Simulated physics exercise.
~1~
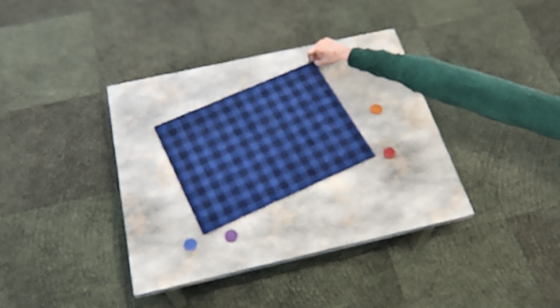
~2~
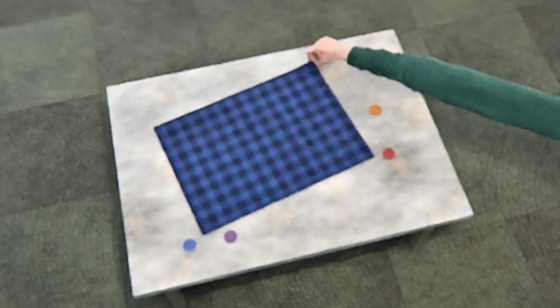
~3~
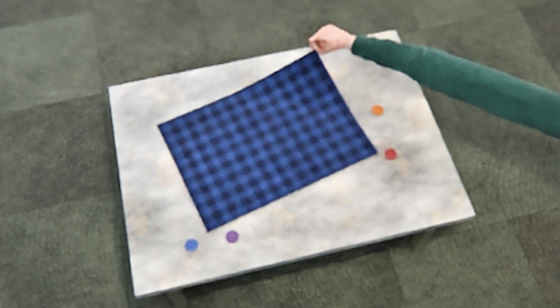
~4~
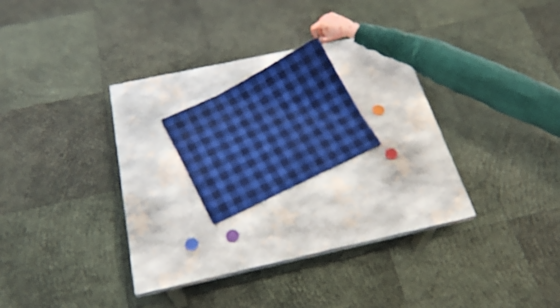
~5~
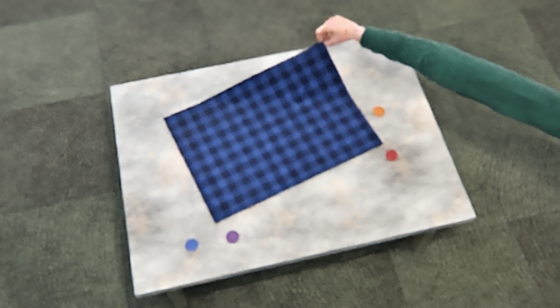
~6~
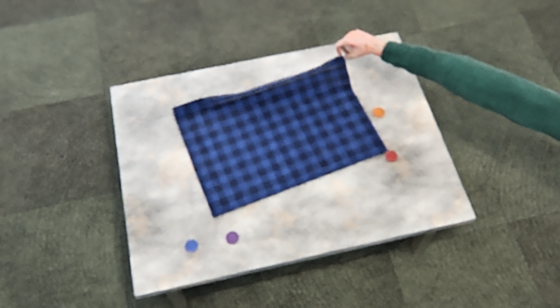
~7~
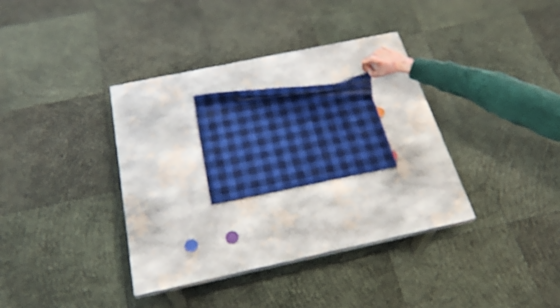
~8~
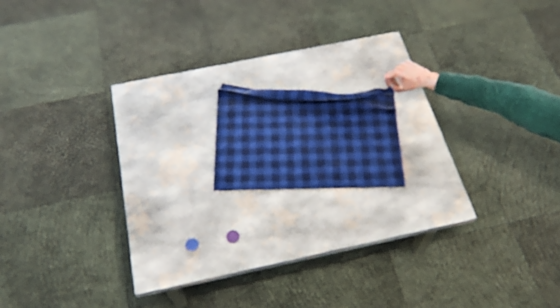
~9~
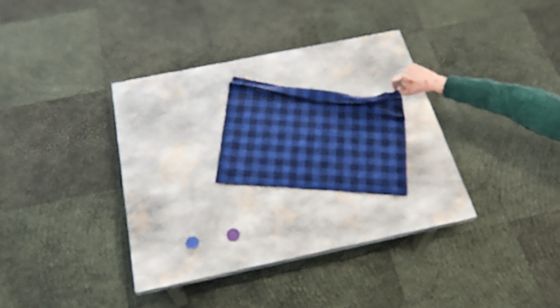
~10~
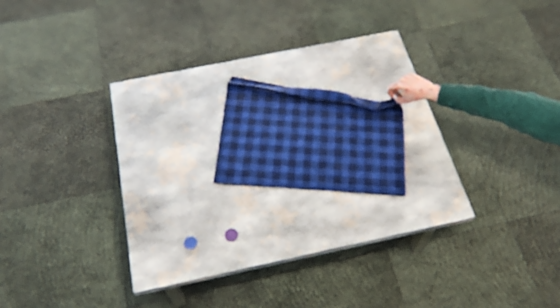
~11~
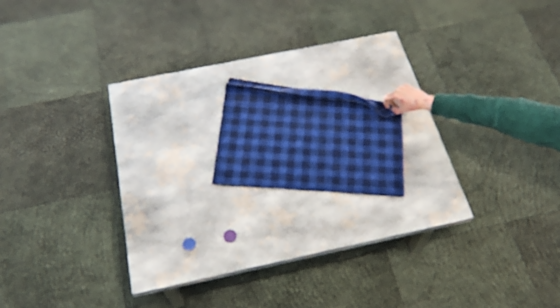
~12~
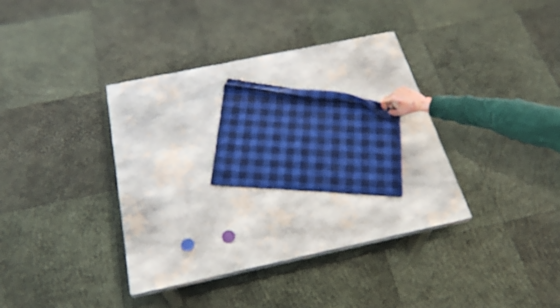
To begin with, a dark blue checked cloth lies flat on a pale mottled desktop, with an orange and a red disc to its right and a blue and a purple one below it. A hand in a green sleeve grips its upper right corner and raises it slightly. The hand then draws the cloth to the right, turning it as the upper edge folds and sliding it over the orange and red discs. Finally, the hand lowers the corner, and the cloth settles with a rumpled top edge, leaving the blue and purple discs uncovered.
